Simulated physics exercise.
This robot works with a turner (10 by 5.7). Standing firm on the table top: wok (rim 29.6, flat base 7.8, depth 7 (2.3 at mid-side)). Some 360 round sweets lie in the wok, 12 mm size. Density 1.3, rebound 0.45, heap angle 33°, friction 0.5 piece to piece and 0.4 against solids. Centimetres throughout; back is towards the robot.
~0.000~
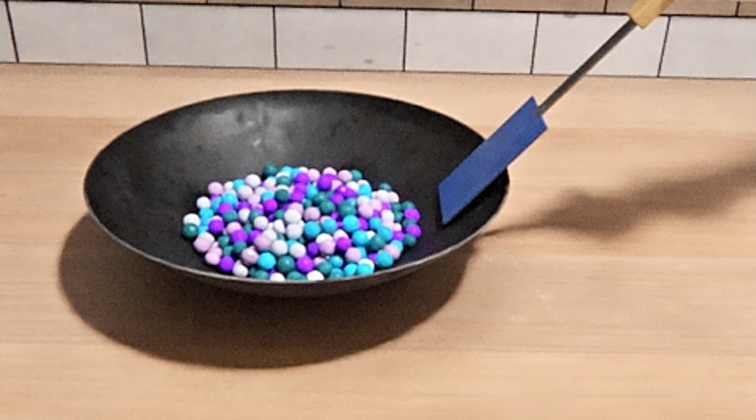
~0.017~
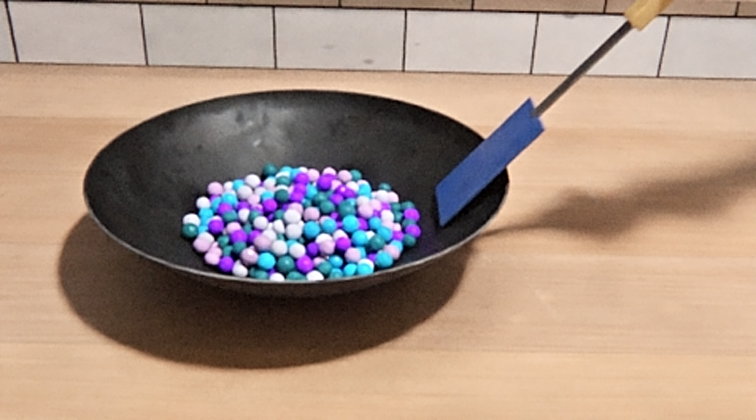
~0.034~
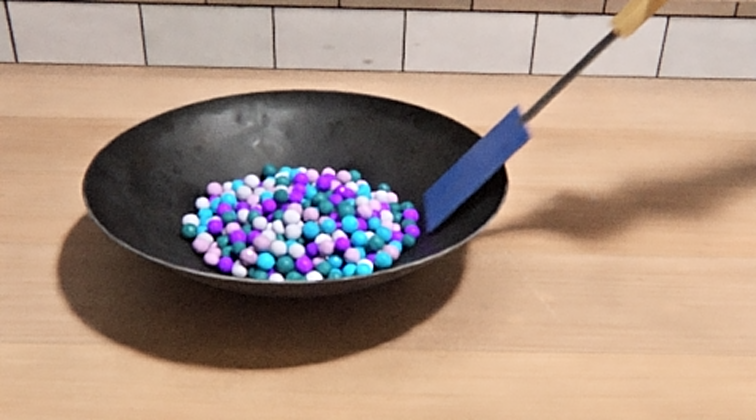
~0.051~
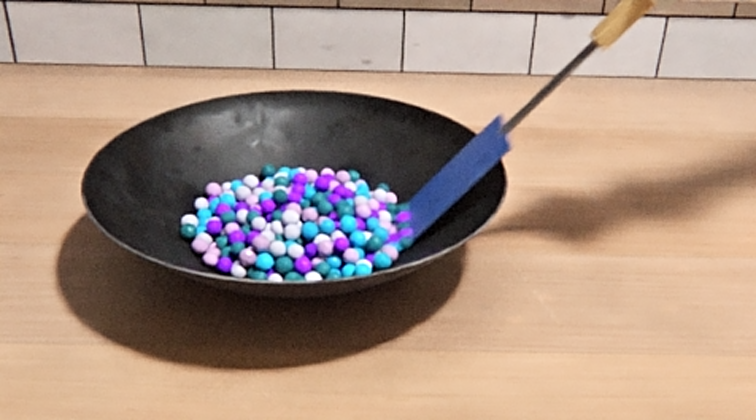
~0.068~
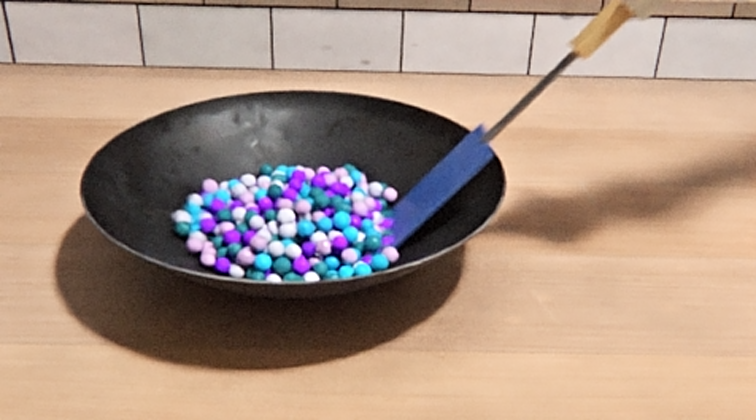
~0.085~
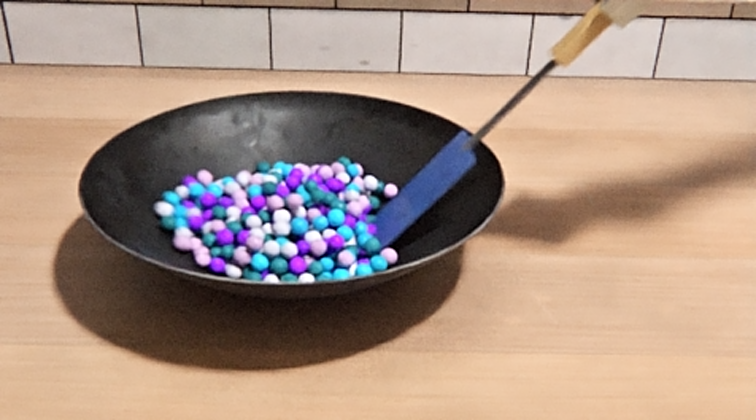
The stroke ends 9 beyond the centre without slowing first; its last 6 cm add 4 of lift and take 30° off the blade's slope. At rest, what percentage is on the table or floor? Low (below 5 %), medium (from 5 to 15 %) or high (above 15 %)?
Answer: Medium; from 5 to 15 % of the round sweets finish on the table or floor.
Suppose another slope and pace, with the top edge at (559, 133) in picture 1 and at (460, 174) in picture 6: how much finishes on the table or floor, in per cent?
About 20 per cent.
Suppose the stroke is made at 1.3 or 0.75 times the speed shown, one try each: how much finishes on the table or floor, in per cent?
About 20 and 5 per cent.
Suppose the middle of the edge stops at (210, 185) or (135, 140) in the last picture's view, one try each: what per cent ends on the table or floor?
About 0 and 20 per cent.
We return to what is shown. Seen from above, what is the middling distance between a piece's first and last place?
About 4 cm.
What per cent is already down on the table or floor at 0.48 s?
About 4 per cent.
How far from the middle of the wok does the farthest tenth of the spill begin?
About 35 cm.
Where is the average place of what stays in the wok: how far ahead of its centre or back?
About 4.0 cm ahead.
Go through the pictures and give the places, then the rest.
The turner top edge at (540, 111), sloping 50°; upper third of the load around (297, 212), from x 190 to 415, top at y 170; 365 in the wok, in the first picture.
The turner top edge at (537, 113), sloping 50°; upper third of the load around (296, 212), from x 190 to 415, top at y 170, in the second picture.
The turner top edge at (524, 120), sloping 50°; upper third of the load around (296, 212), from x 190 to 410, top at y 170, in the third picture.
The turner top edge at (506, 130), sloping 50°; upper third of the load around (295, 212), from x 190 to 405, top at y 170, in the fourth picture.
The turner top edge at (487, 139), sloping 50°; upper third of the load around (293, 210), from x 180 to 390, top at y 170, in the fifth picture.
The turner top edge at (469, 146), sloping 50°; upper third of the load around (285, 204), from x 165 to 390, top at y 165; 365 in the wok, in the sixth picture.
After 0.16 s, sloping 50°, highest piece 6 above the table; 365 in the wok.
After 0.24 s, sloping 40°, highest piece 7 above the table; 365 in the wok.
After 0.48 s, sloping 20°, highest piece 9 above the table; 334 in the wok, 15 on the table or floor, 16 on the blade or in flight.
After 1.53 s, sloping 20°, highest piece 7 above the table; 334 in the wok, 31 on the table or floor.
In the end, 334 in the wok, 31 on the table or floor. That is 8 % on the table or floor.
